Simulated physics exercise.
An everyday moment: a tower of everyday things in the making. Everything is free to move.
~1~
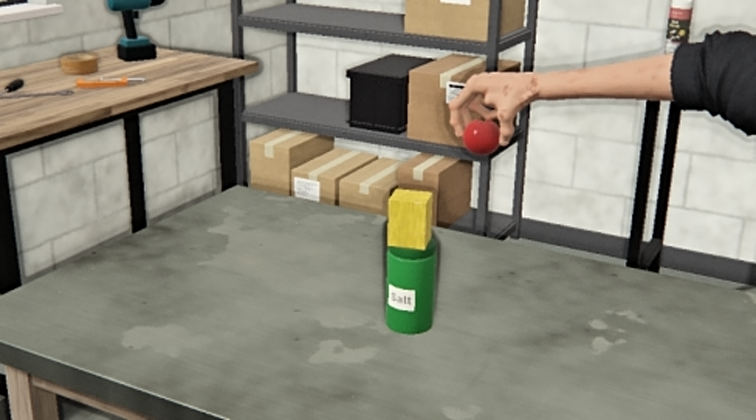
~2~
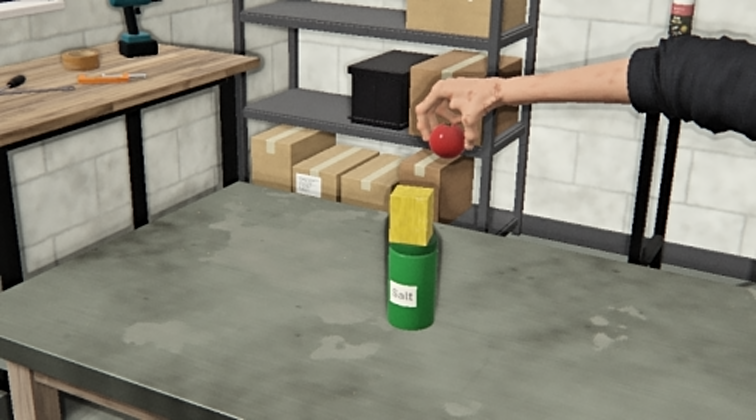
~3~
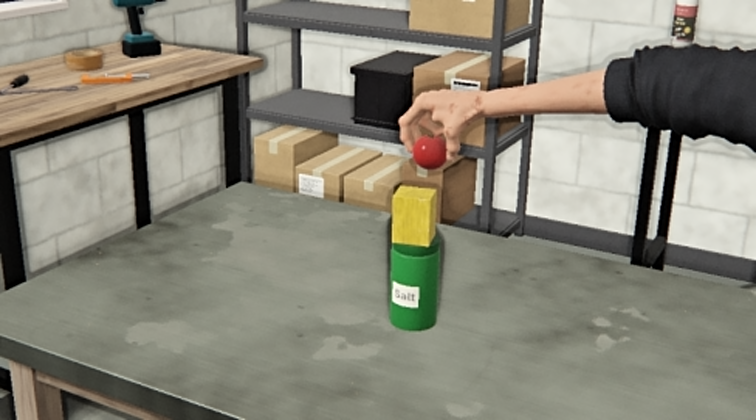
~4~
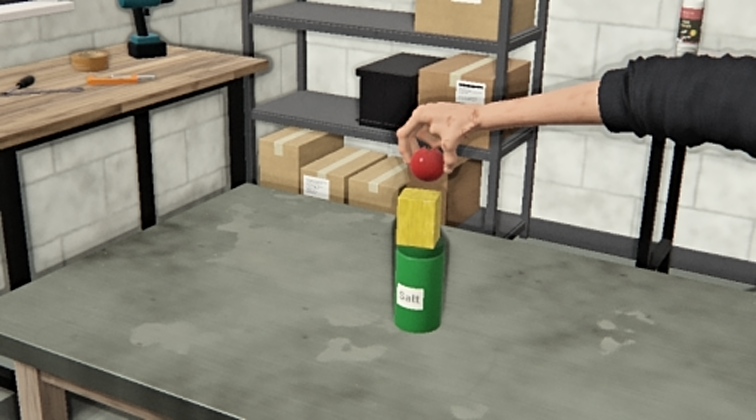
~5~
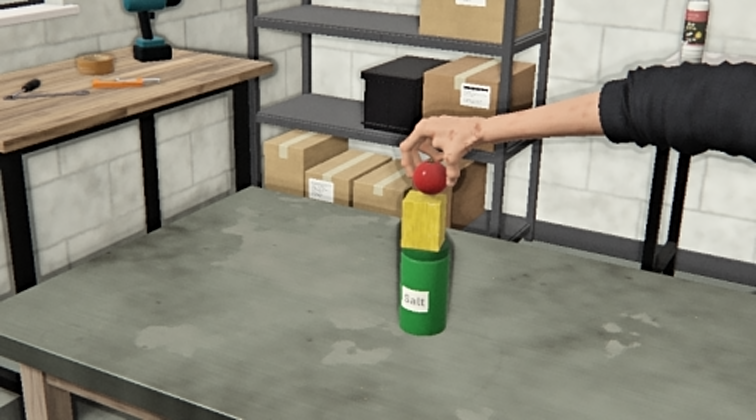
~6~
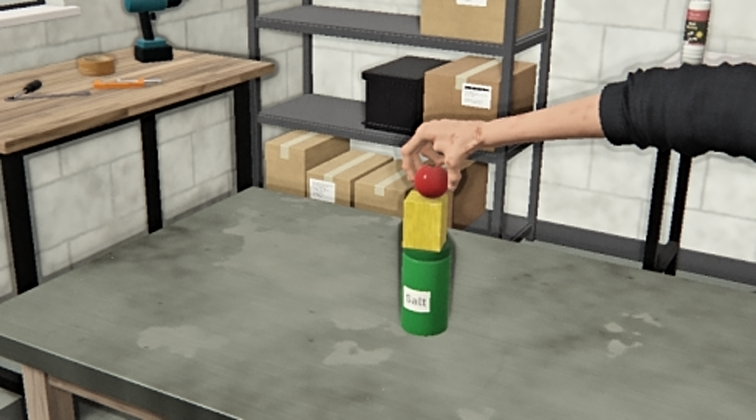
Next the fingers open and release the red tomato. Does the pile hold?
As it turns out, it holds.
Then, 0.30 s on from there, no change.
Then, 0.70 s on from there, red tomato resting near (432, 182).
In the end, all 3 unmoved. At the end, from the last picture's camera, red tomato near (432, 182). The pile keeps its balance.
